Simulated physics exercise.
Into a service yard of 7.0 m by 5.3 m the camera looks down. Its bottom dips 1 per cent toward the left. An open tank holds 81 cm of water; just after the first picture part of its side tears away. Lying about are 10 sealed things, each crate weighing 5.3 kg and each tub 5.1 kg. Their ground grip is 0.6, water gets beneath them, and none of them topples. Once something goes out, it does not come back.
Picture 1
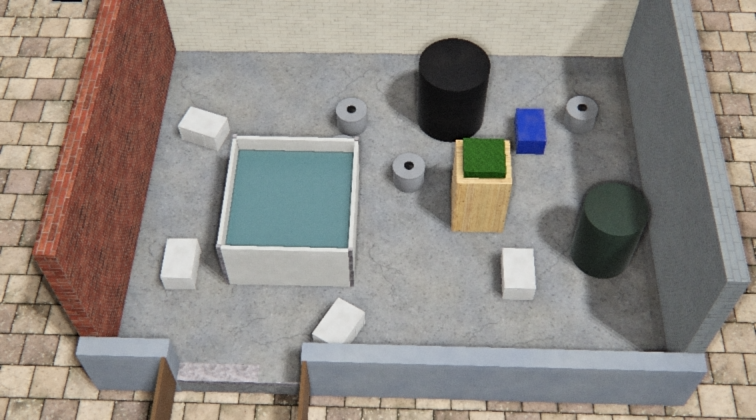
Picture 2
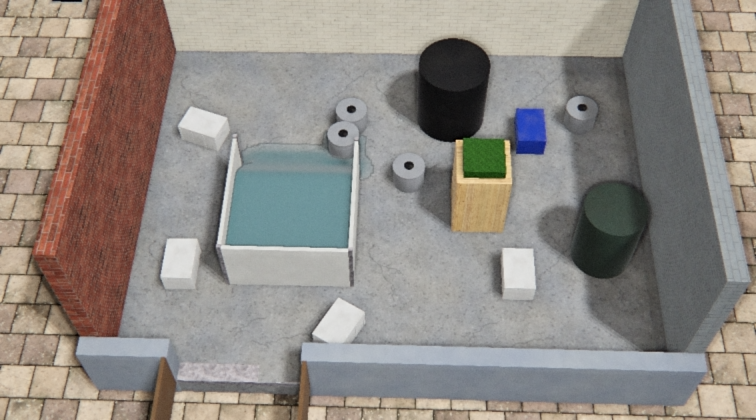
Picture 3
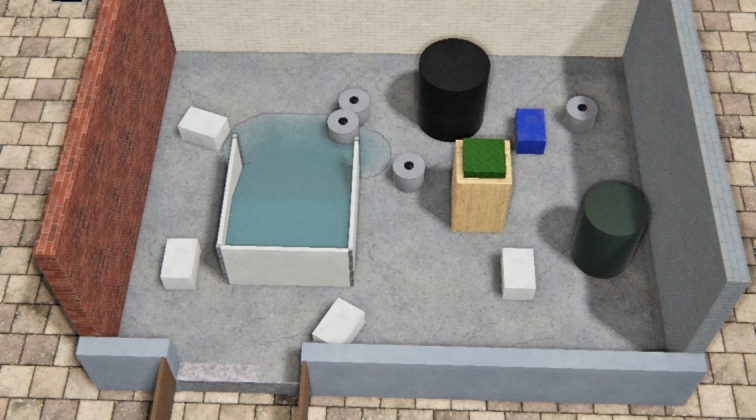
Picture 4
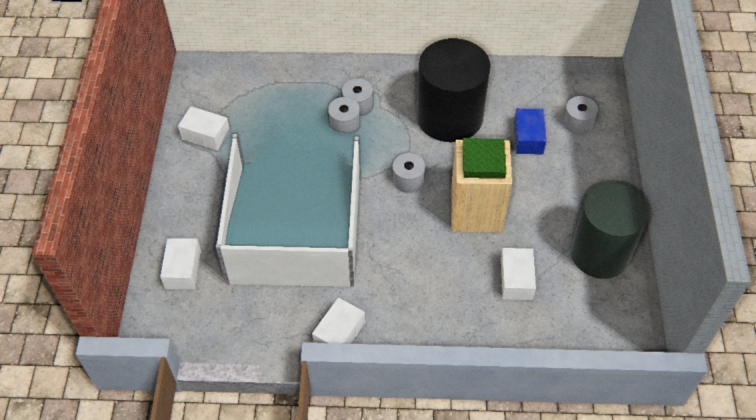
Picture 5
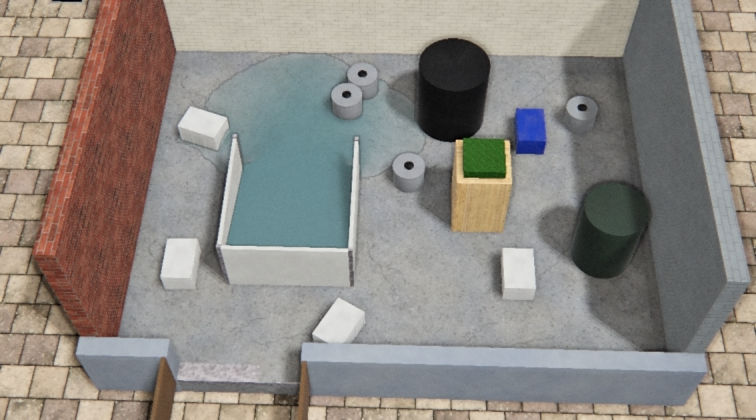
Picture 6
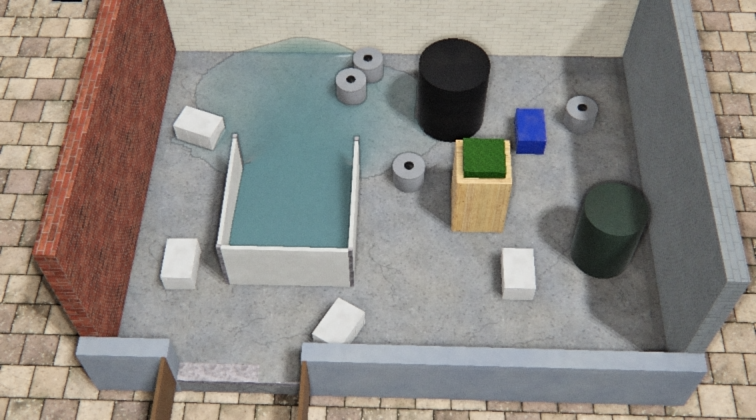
In a walled service yard, an open tank of water stands among white blocks, grey cylinders, drums and a blue crate. The tank's far side gives way and water spreads across the floor toward the back wall, shifting two grey cylinders backward, then nudging a white block slightly left.
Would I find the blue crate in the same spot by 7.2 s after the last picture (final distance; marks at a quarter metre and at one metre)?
It will be left a little way off.
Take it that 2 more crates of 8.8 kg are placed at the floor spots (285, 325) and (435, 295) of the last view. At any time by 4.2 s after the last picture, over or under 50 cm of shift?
Below the mark, below the mark.
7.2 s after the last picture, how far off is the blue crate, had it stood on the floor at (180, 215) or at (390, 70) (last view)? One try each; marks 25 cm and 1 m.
Well, the first time it covers a big distance, and the second time it covers a big distance.
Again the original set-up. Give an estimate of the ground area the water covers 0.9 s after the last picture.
About 13 m2 is covered.
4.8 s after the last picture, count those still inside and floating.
At that instant the tally stands at 5.
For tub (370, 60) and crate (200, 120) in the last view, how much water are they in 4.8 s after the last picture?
I'd put it at 7 cm and 3 cm respectively.
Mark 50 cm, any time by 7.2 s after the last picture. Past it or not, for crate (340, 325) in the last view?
It stayed inside.
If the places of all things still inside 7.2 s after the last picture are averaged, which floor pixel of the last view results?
Close to (442, 269).
Then, 0.9 s after the last picture the blue crate is near (532, 124), 0.0 m from its start, aground; 0 of 10 are out; 2 afloat.
Then, 2.8 s after the last picture the blue crate is near (534, 137), 0.2 m from its start, aground; 0 of 10 are out; 4 afloat.
Then, 4.8 s after the last picture the blue crate is near (522, 138), 0.3 m from its start, afloat; 1 of 10 are out; 5 afloat.
Then, 7.2 s after the last picture the blue crate is near (492, 124), 0.6 m from its start, afloat; 1 of 10 are out; 9 afloat.
